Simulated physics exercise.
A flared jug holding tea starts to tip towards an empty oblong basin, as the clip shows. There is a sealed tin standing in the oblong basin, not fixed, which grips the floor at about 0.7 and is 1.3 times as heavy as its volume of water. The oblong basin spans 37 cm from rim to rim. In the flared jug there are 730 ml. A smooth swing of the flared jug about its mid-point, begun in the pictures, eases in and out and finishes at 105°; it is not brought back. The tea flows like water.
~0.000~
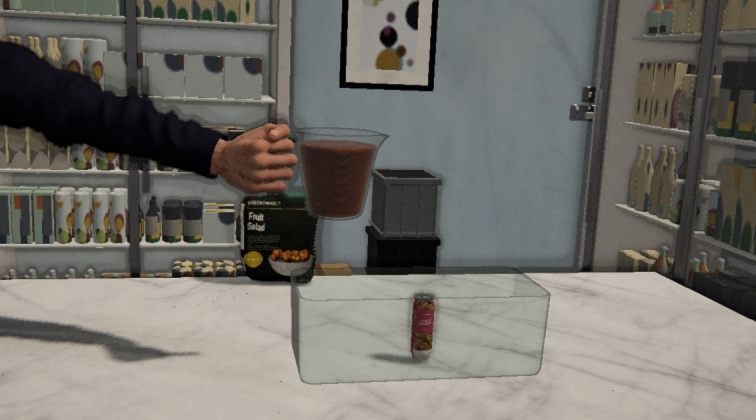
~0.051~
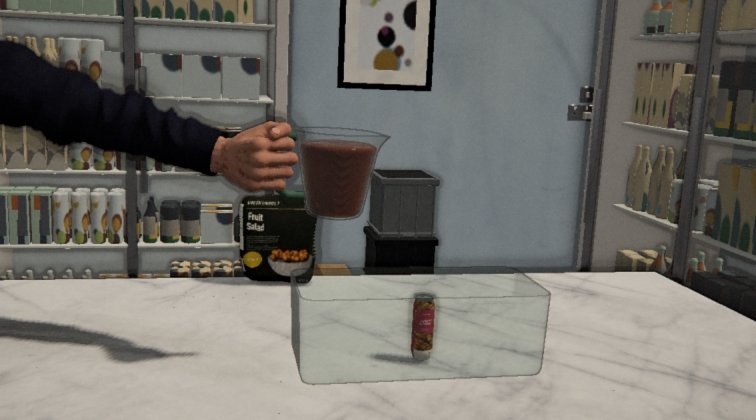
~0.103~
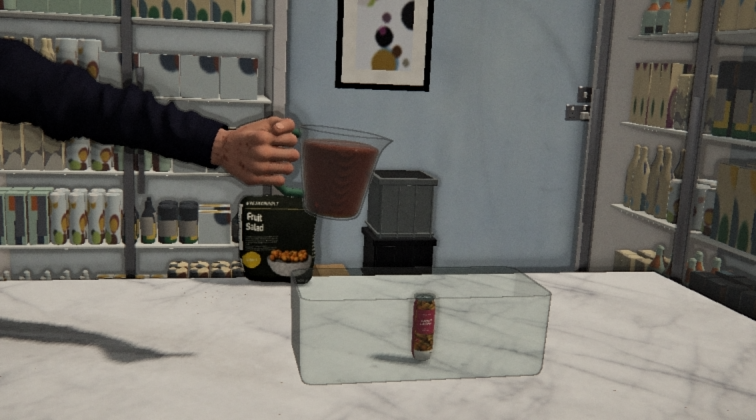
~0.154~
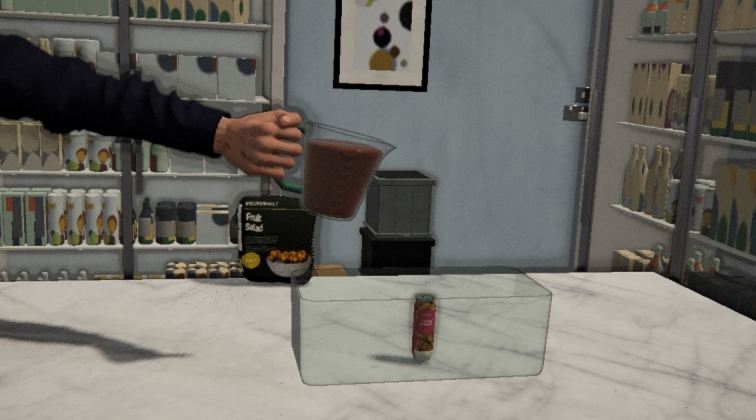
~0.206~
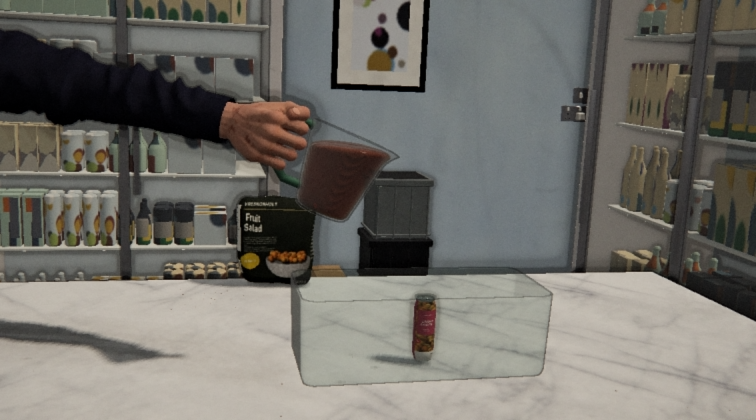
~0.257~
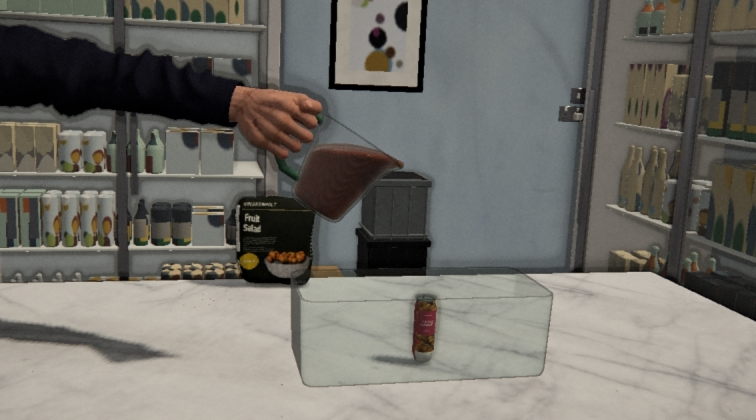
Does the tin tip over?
Yes, it tips over.
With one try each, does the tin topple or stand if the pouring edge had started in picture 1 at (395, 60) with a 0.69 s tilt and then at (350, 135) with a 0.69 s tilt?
Trial 1 - tin stays standing; trial 2 - tin tips.
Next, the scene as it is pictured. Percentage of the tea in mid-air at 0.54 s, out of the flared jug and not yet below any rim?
I'd put it at about 32 percent.
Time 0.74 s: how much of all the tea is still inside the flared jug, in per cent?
What remains is about 7 percent of it all.
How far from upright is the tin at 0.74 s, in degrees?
I'd put it at close to 0 degrees off upright.
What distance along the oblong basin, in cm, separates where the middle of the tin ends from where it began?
In the end the tin's centre has shifted about 10.0 centimetres.
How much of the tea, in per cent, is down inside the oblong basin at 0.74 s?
Looks like about 80 % of the whole amount.
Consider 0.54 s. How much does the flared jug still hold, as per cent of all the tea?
I reckon about 46 in a hundred is still held.
After 0.54 s the tilt is 93° and 47 per cent is still to pour; the tin stands where it began.
After 0.74 s the tilt is 105° and 7 per cent is still to pour; the tin stands 1 cm from where it began.
After 0.96 s the tilt is 105° and 0 per cent is still to pour; the tin leans 29°.
After 1.19 s the tilt is 105° and 0 per cent is still to pour; the tin lies on its side.
In the end the tin lies on its side.
